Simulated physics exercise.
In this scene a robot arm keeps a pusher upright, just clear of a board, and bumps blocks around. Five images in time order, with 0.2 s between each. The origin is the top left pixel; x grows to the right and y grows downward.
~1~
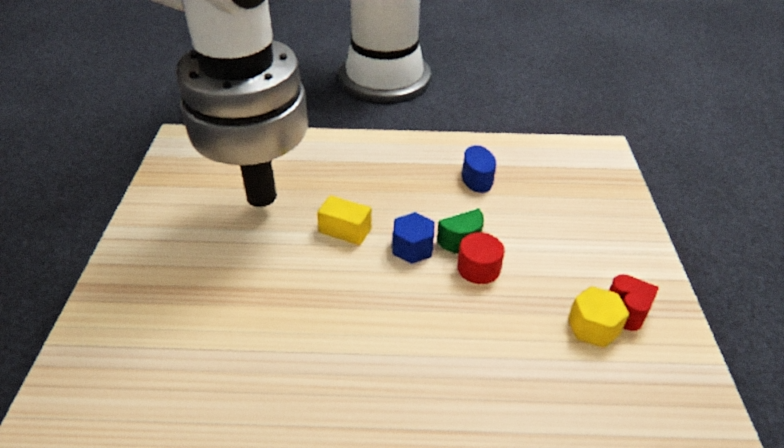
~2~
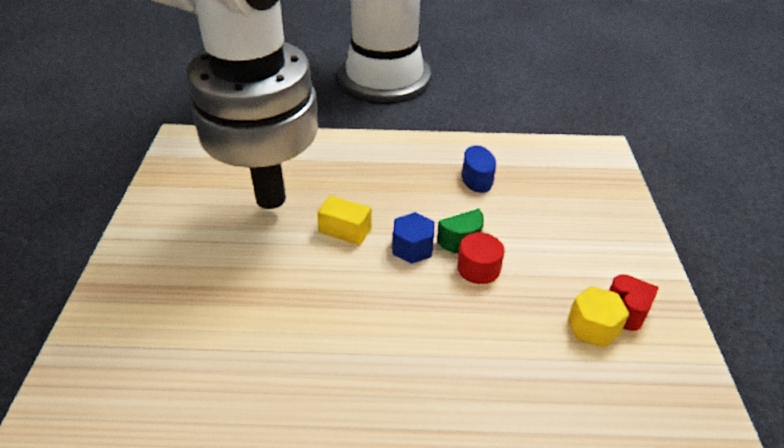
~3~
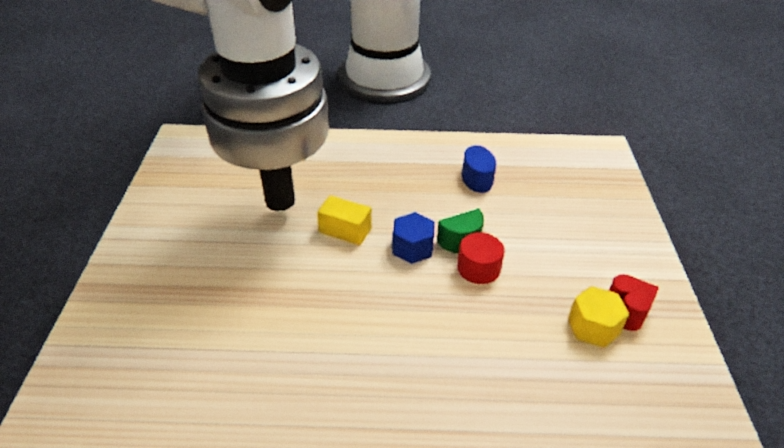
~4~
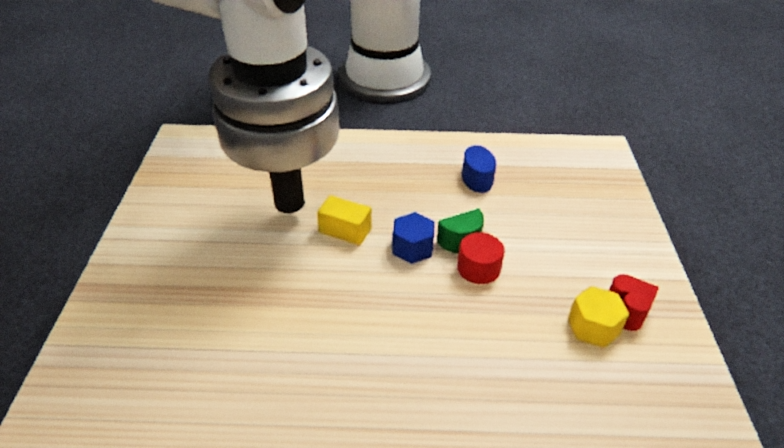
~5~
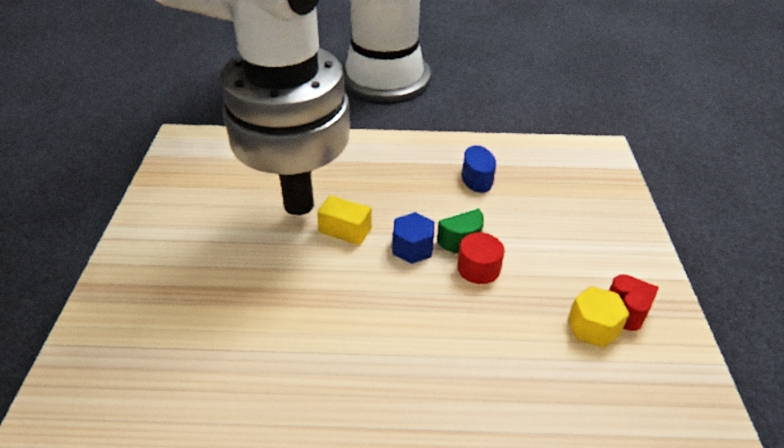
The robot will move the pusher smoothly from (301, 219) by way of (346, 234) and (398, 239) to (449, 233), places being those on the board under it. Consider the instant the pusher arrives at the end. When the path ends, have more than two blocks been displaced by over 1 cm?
Yes.
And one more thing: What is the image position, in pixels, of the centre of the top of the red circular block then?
My prediction: (546, 271).
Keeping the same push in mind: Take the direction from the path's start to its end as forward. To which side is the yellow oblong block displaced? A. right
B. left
A (right)
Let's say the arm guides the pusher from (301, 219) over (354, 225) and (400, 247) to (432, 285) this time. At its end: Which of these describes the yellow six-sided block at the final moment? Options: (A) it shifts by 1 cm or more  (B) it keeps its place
The correct letter is B.
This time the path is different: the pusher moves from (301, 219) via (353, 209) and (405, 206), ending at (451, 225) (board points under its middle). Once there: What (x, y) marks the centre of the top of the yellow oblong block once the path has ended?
It comes to (367, 213).
On the path given first. One third of the way, pusher at (346, 221); yellow oblong block at (386, 217), turned 15° anticlockwise; blue six-sided block at (429, 230); green half-round block at (471, 220).
Two thirds of the way, pusher at (398, 226); yellow oblong block at (438, 228); blue six-sided block at (476, 251), turned 25° clockwise; green half-round block at (478, 217); red circular block at (522, 260).
At the end, pusher at (451, 220); yellow oblong block at (476, 237), turned 30° clockwise; blue six-sided block at (500, 269), turned 50° clockwise; green half-round block at (492, 212); red circular block at (546, 271).
